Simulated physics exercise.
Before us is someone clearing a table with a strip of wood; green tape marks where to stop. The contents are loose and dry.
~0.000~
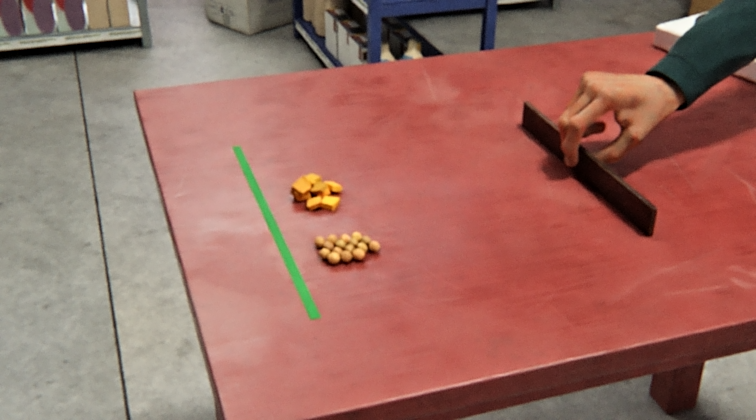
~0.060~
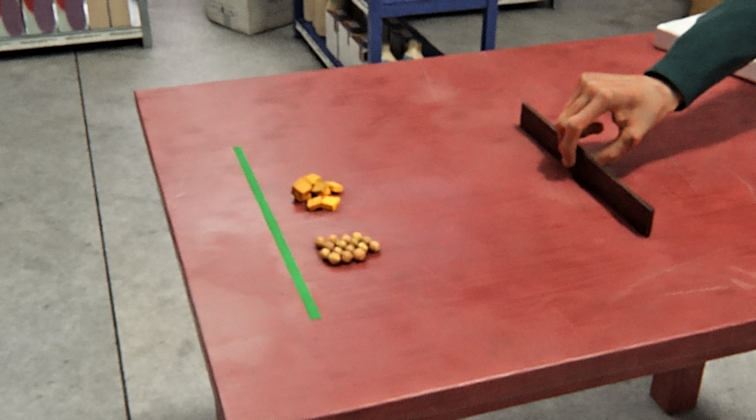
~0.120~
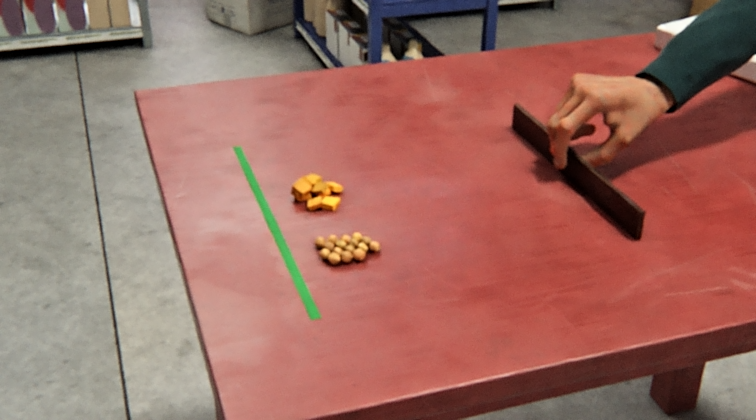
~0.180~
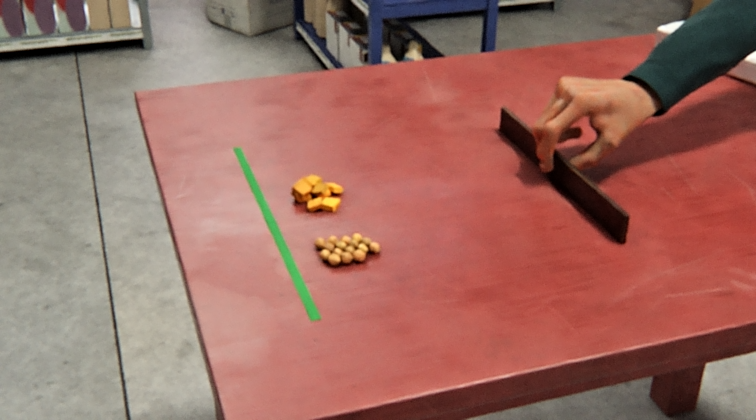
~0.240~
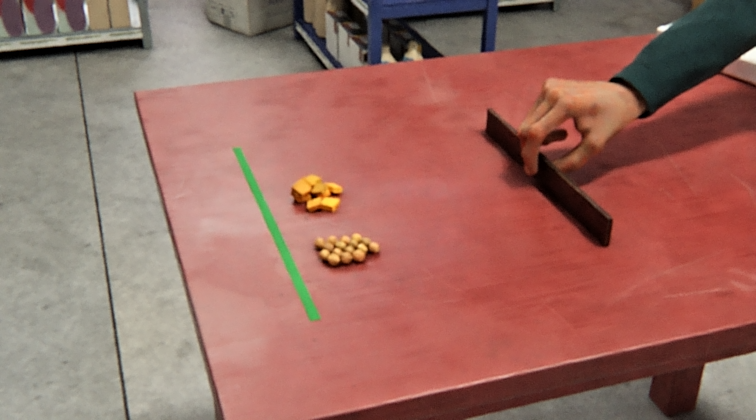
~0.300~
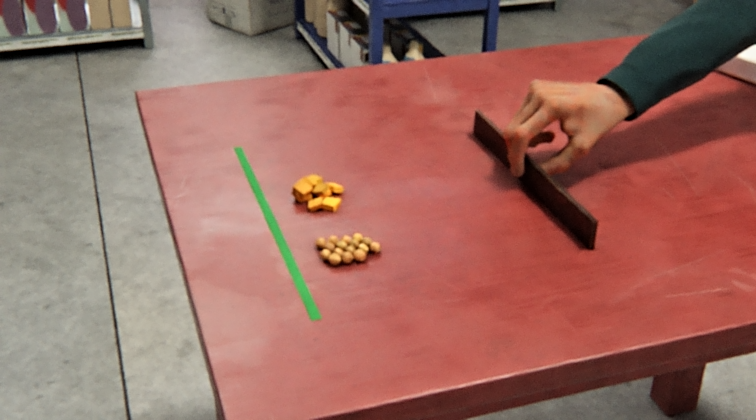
A hand sliding a dark strip of wood slowly leftward across a red table, two small piles lying still near green tape.
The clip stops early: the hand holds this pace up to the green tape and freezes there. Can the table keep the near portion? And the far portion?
Near portion: Partly gone, far portion: Fully there.
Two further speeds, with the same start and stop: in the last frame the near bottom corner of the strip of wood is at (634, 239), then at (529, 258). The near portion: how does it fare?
Going in order, it doesn't fall at all and then it sheds some bits below.
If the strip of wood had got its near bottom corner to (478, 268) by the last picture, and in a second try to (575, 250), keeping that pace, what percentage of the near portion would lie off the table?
100 %, then 100 %.
Around 0.79 s, strip of wood still moving, near (399, 178); near portion all on the table, its front near (326, 255); far portion all on the table, its front near (299, 193).
Around 1.31 s, strip of wood stopped at the green tape; near portion all on the table, its front near (222, 268); far portion all on the table, its front near (218, 207).
Around 1.59 s, strip of wood stopped at the green tape; near portion about a third over the edge; far portion all on the table, its front near (217, 208).
Finally (2.0 s), strip of wood stopped at the green tape; near portion all over the edge; far portion all on the table, its front near (217, 208).
